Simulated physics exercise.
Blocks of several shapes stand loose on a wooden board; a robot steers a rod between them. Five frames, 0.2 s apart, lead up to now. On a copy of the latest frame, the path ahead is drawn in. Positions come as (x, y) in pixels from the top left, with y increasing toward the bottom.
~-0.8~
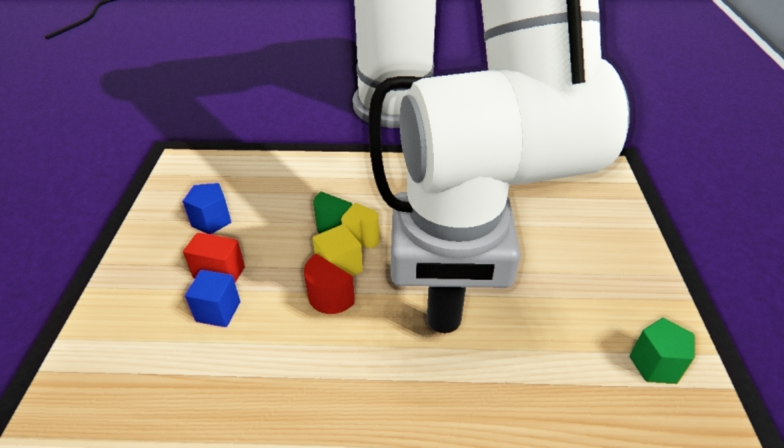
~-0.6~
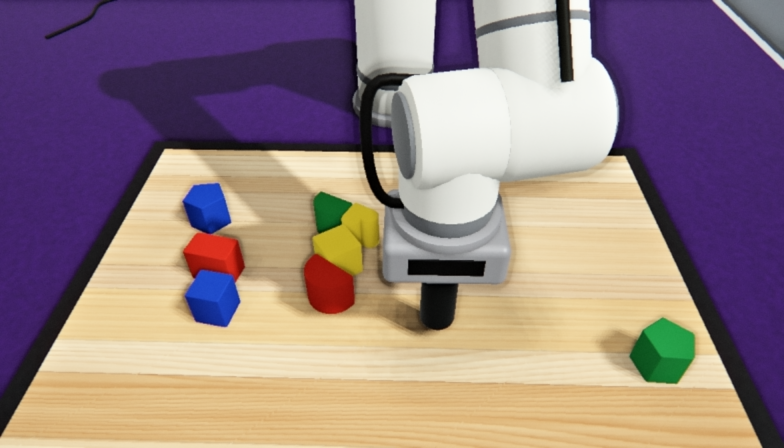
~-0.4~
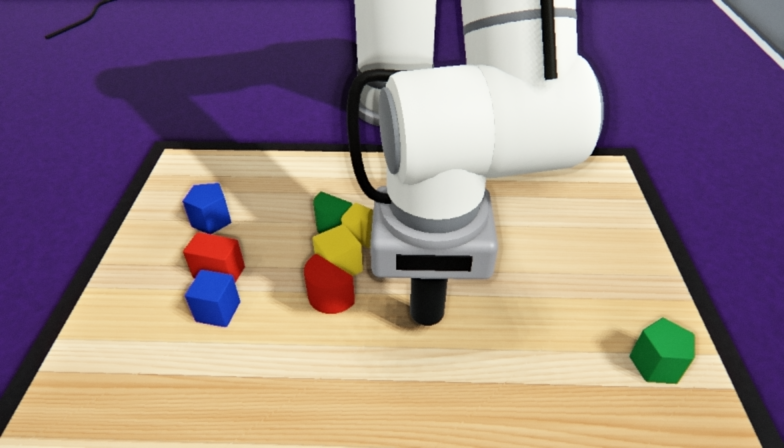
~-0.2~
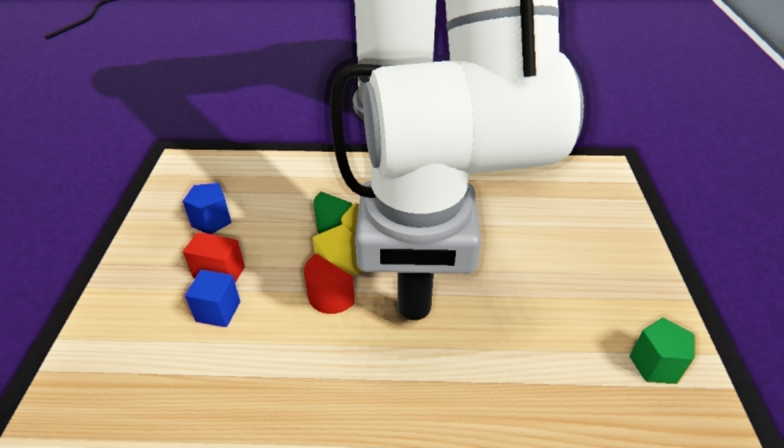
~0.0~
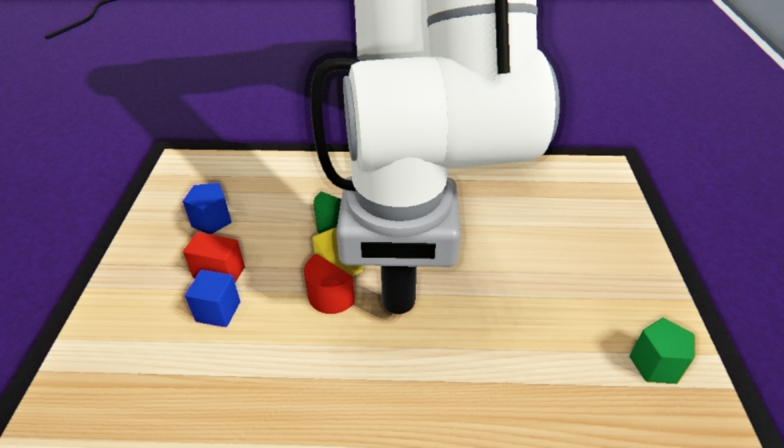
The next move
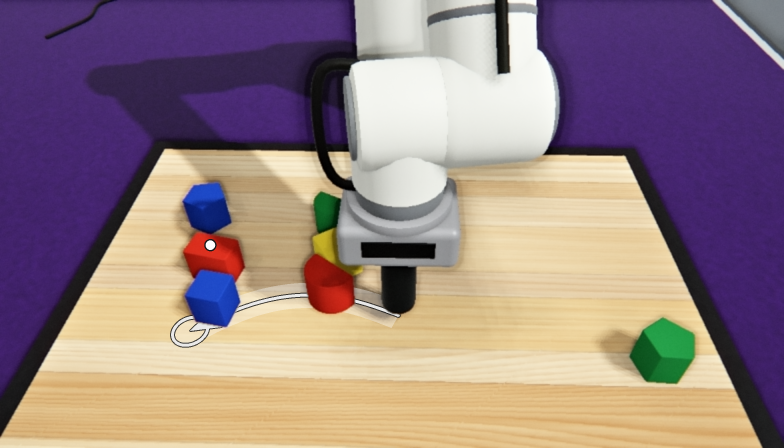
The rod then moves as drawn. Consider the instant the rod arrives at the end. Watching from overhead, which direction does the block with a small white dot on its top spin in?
Seen from above, its turn is clockwise.
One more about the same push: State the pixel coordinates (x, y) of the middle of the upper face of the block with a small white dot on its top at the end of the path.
In the picture, that point is around (189, 232).
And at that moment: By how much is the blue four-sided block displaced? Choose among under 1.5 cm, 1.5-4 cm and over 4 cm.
Its displacement is above 4 cm.
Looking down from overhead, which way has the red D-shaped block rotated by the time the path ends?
Top view: Clockwise.
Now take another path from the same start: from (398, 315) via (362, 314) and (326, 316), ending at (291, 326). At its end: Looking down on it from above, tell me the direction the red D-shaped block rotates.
Answer: Clockwise.
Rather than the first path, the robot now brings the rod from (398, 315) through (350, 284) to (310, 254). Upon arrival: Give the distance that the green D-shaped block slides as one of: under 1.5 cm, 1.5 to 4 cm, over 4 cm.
Travel: 1.5-4 cm.
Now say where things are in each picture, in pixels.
Tip of the rod (444, 321), middles of tops, blue four-sided block (209, 285), red rectangle (210, 245), red D-shaped block (325, 272), yellow four-sided block (337, 240), in the first picture.
Rod (437, 318), nothing pushed, in the second picture.
Rod (427, 314), nothing pushed, in the third picture.
Rod (414, 309), nothing pushed, in the fourth picture.
Rod (399, 303), blue four-sided block (209, 285), red rectangle (210, 245), red D-shaped block (325, 272), yellow four-sided block (337, 240), in the fifth picture.
The line goes from (398, 315) via (332, 297) and (261, 302), ending at (190, 331); the dot is on the red rectangle.
The first path, step by step. One third of the way, rod (329, 284); red D-shaped block (283, 267).
Two thirds of the way, rod (257, 289); blue four-sided block (186, 289), turned 55° anticlockwise; red rectangle (192, 236), turned 15° clockwise; red D-shaped block (214, 264), turned 15° clockwise.
At the end, rod (185, 318); blue four-sided block (144, 300), turned 85° anticlockwise; red rectangle (189, 232), turned 25° clockwise; red D-shaped block (190, 265), turned 70° clockwise; yellow four-sided block unmoved.
